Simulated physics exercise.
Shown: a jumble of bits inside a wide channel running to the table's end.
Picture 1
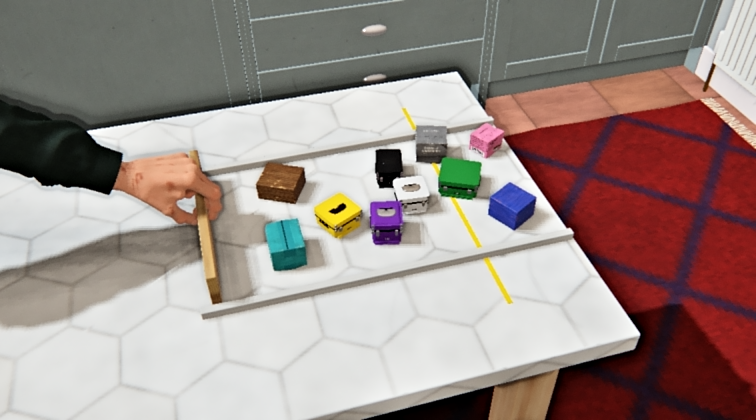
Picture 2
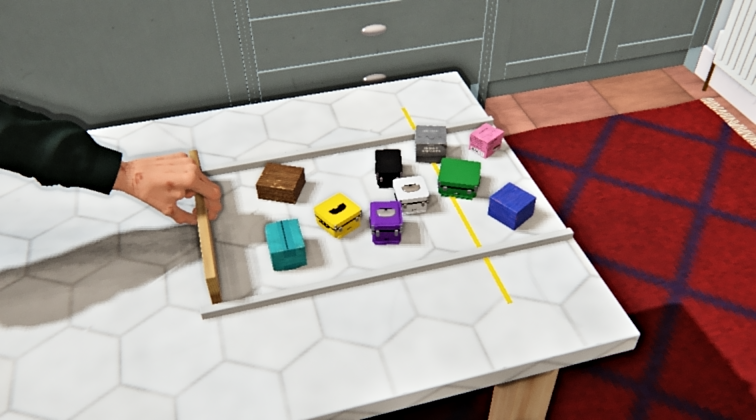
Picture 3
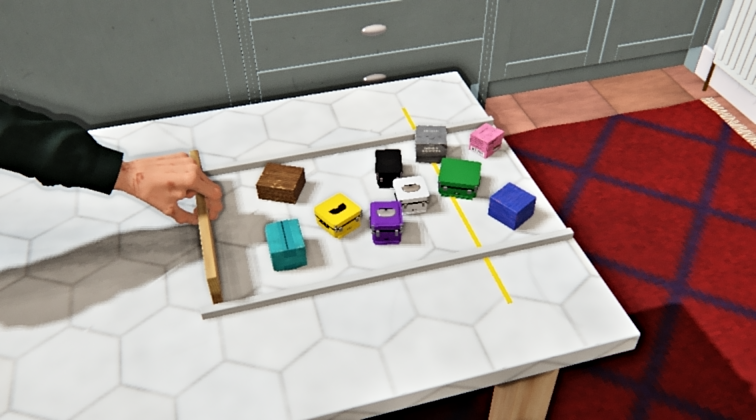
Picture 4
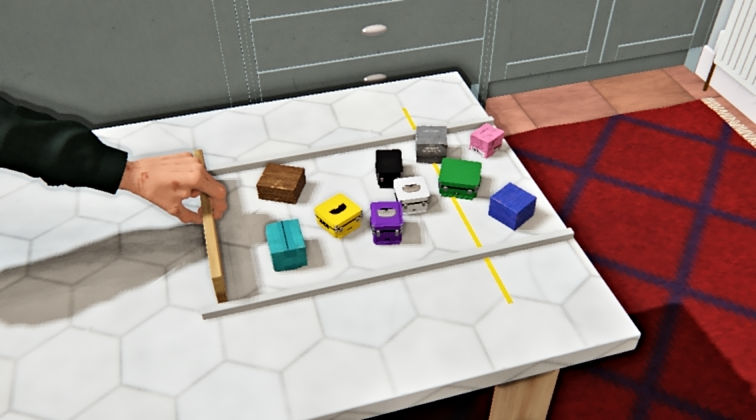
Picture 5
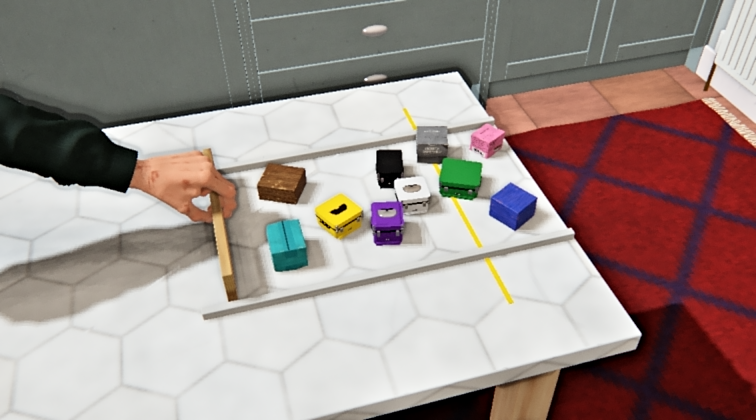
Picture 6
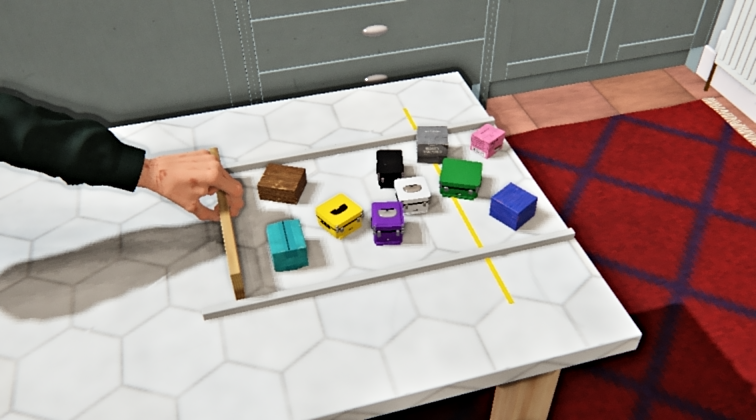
A hand slides a wooden board slightly right toward colourful blocks that stay almost still.
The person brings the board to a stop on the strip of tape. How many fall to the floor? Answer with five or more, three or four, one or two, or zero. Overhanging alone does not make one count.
The count that falls is one or two.
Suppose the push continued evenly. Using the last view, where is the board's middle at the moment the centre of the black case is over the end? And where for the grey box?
Roughly at (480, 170) and roughly at (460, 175).
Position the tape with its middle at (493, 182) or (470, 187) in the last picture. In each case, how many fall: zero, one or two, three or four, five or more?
First spot, 5 or more; second spot, three or four.
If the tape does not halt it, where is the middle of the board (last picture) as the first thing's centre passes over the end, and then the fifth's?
Near (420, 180) and (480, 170).
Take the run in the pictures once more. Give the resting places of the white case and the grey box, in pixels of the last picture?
They finish at roughly (494, 175) and (499, 129) respectively.
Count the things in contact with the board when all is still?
3 of them.
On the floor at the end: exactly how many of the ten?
1 in total.
A little later, none off yet; pink box at rest near (487, 141); blue block at rest near (513, 206); green case at rest near (461, 179).
Next, none off yet; pink box at rest near (487, 141); blue block at rest near (513, 206); green case moving near (469, 177).
When it is over, the number that fall off is one or two; down, pink box.
